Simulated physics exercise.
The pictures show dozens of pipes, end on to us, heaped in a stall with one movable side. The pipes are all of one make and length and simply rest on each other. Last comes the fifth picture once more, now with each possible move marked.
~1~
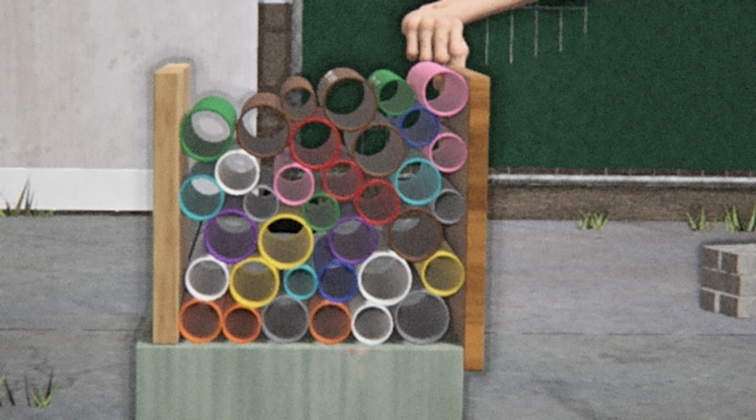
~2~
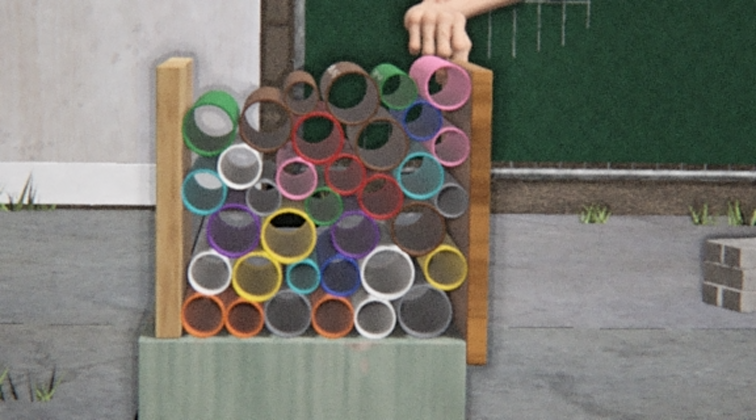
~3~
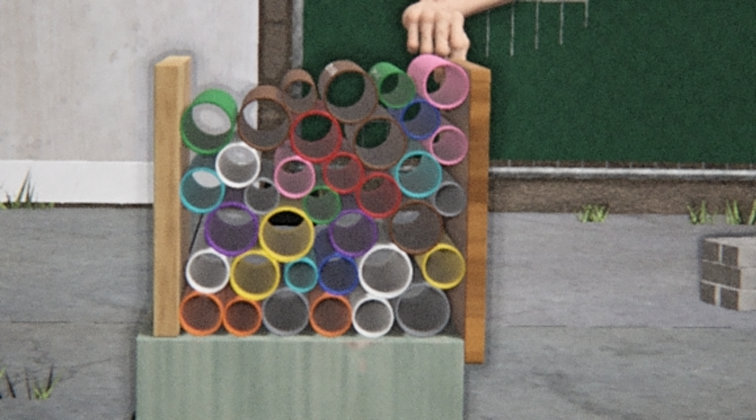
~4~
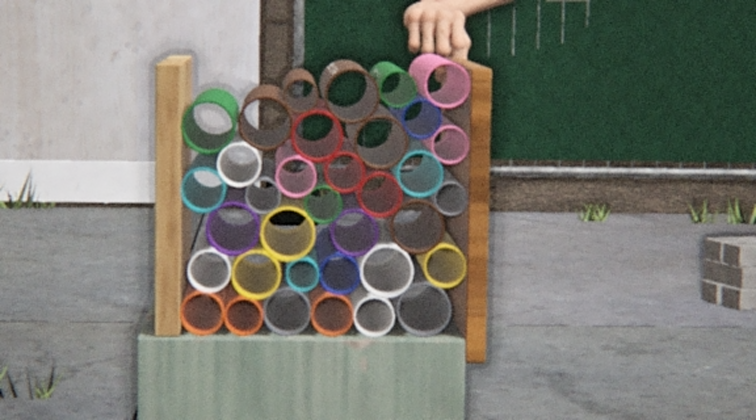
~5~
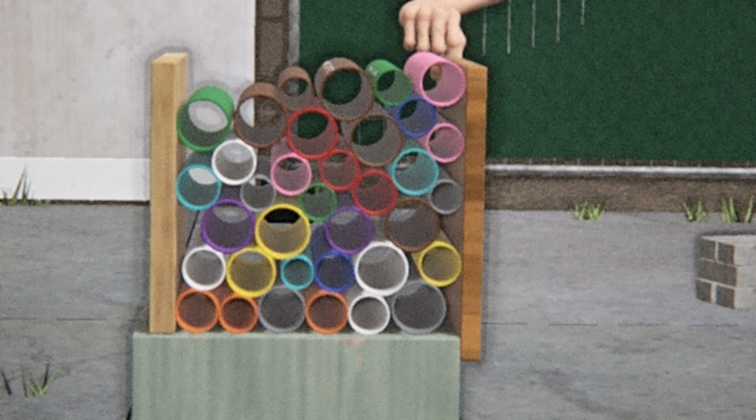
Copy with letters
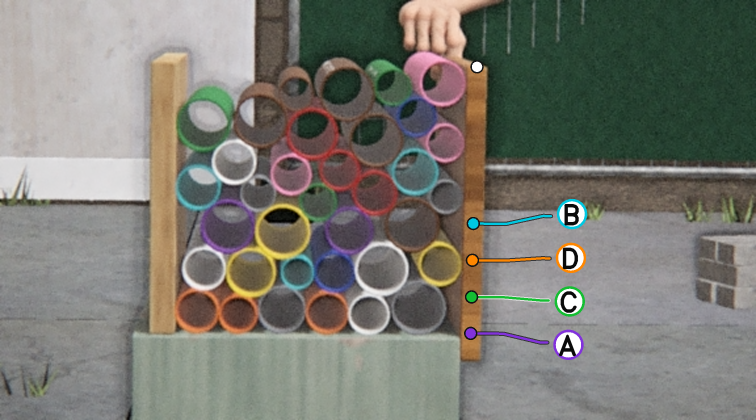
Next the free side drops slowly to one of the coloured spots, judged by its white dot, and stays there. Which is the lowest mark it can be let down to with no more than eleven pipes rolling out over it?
Lower it to D and no more.
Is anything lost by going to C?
Yes.
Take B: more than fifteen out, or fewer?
It loses fewer than fifteen.
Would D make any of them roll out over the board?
Yes, at D.
On the copy, A at (470, 333); B at (473, 224); C at (471, 297); D at (472, 261); the white dot at (477, 67).
On D. First, top of the board (464, 150).
Then, top of the board (462, 244).
Finally, top of the board (462, 259), about eight out over the board.
By contrast, A more than eleven out over the board; B about four out over the board; C more than eleven out over the board.
